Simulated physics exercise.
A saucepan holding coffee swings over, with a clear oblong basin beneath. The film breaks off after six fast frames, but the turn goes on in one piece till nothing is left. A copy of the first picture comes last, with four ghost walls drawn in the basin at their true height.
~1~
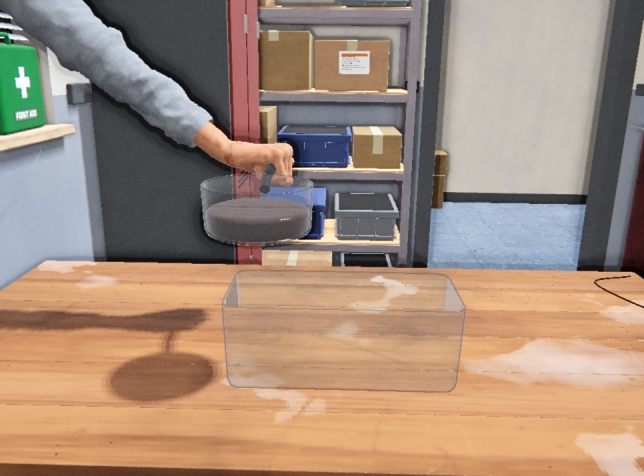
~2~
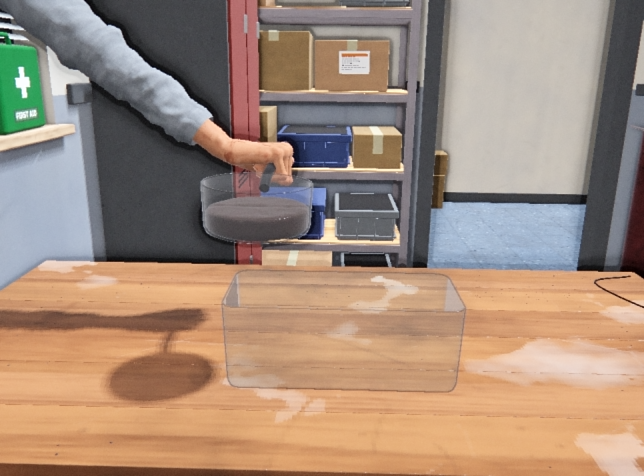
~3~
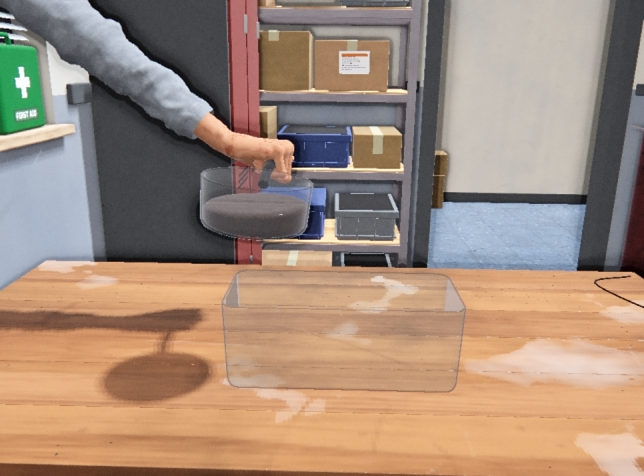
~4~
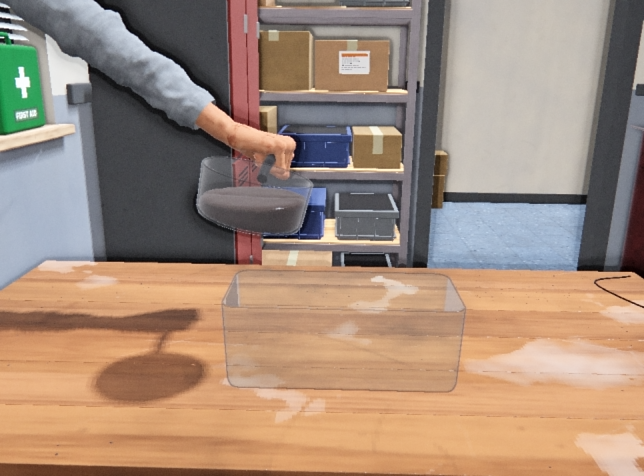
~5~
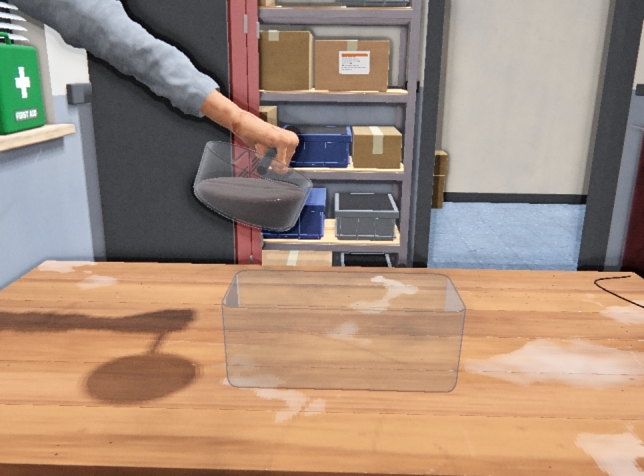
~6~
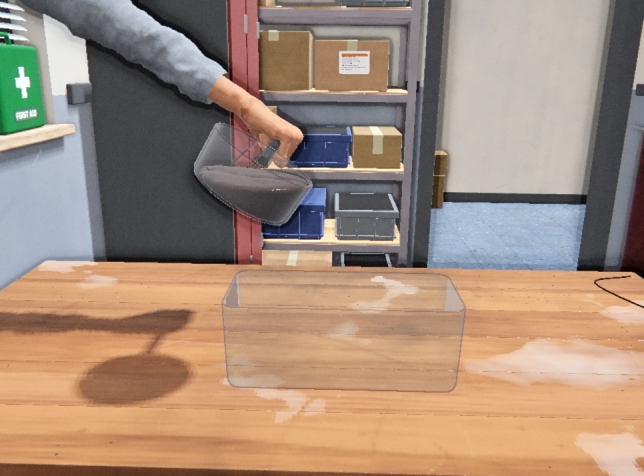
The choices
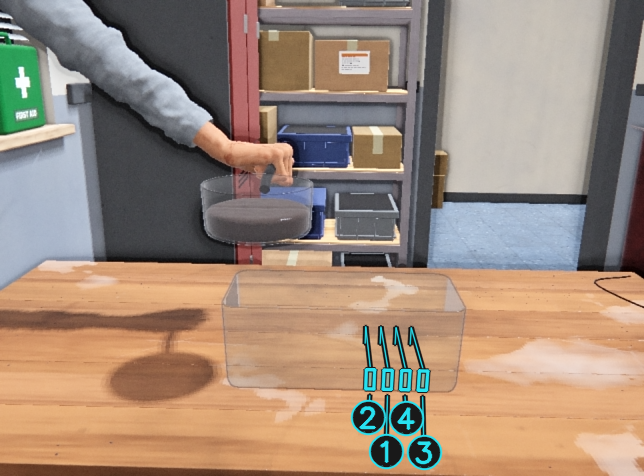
In a storeroom, a hand holding a clear pan of dark liquid above a wooden table, gradually tilting it toward the right.
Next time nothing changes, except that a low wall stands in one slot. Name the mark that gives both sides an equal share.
Position 1.
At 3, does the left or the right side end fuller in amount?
The left side.
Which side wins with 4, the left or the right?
More ends on the left.
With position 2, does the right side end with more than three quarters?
Yes.
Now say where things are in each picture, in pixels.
Upright, lip at (311, 184); basin from (227, 383) to (456, 389); nothing has left yet, in the first picture.
Upright, lip at (311, 184); nothing has left yet, in the second picture.
Tipped about 6°, lip at (311, 184); nothing has left yet, in the third picture.
Tipped about 13°, lip at (311, 184); nothing has left yet, in the fourth picture.
Tipped about 22°, lip at (311, 184); nothing has left yet, in the fifth picture.
Tipped about 33°, lip at (311, 184); nothing has left yet, in the sixth picture.
On the marked copy, 1 at (387, 395); 2 at (369, 395); 3 at (422, 396); 4 at (404, 396).
If 1 is chosen, about 44 % ends left of the wall and 54 % right of it.
If 2 is chosen, about 16 % ends left of the wall and 83 % right of it.
If 3 is chosen, about 86 % ends left of the wall and 13 % right of it.
If 4 is chosen, about 84 % ends left of the wall and 14 % right of it.
